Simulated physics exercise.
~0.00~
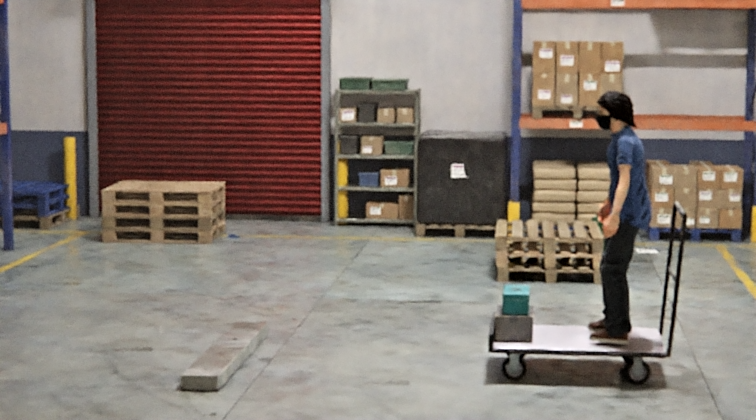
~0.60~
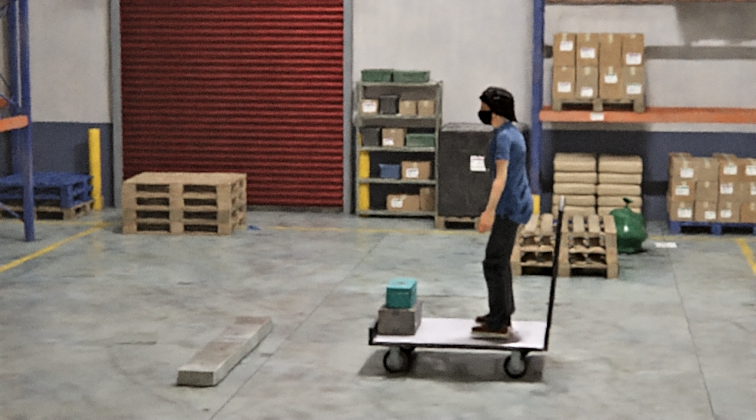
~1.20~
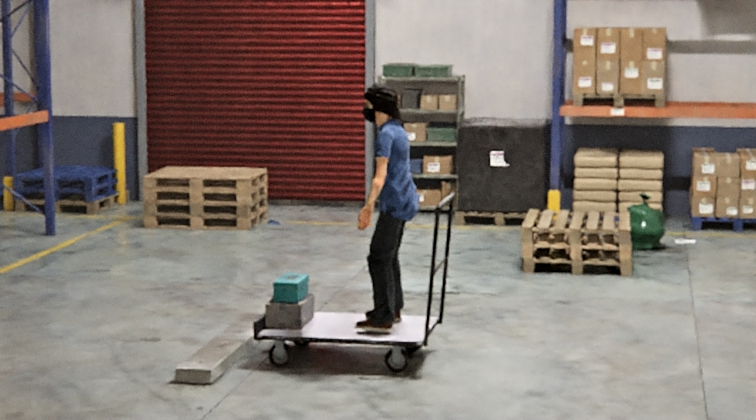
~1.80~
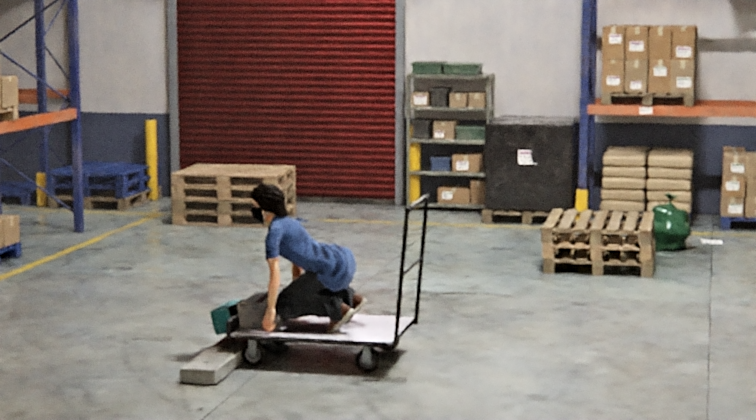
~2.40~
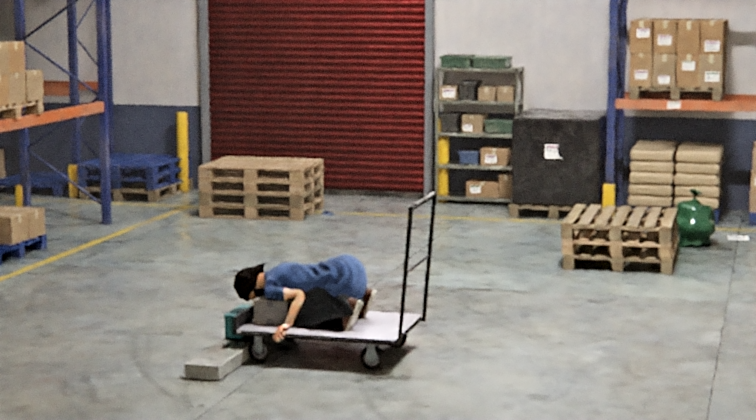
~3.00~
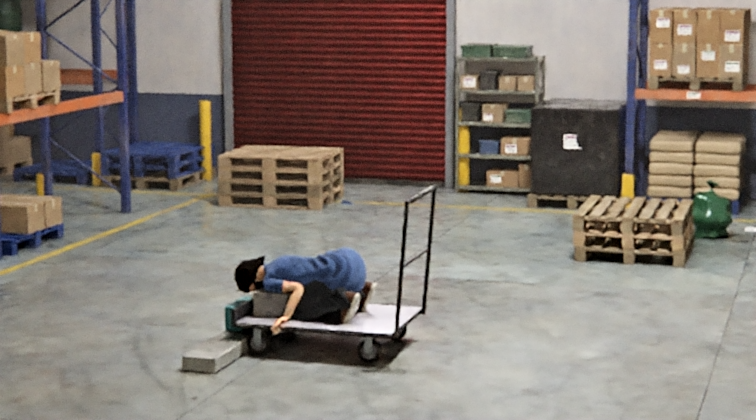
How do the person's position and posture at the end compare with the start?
At the start the person stands upright on the cart at the right side of the view. By the end they are farther left and lower, slumped face-down over the grey block on the stopped cart beside the sill.
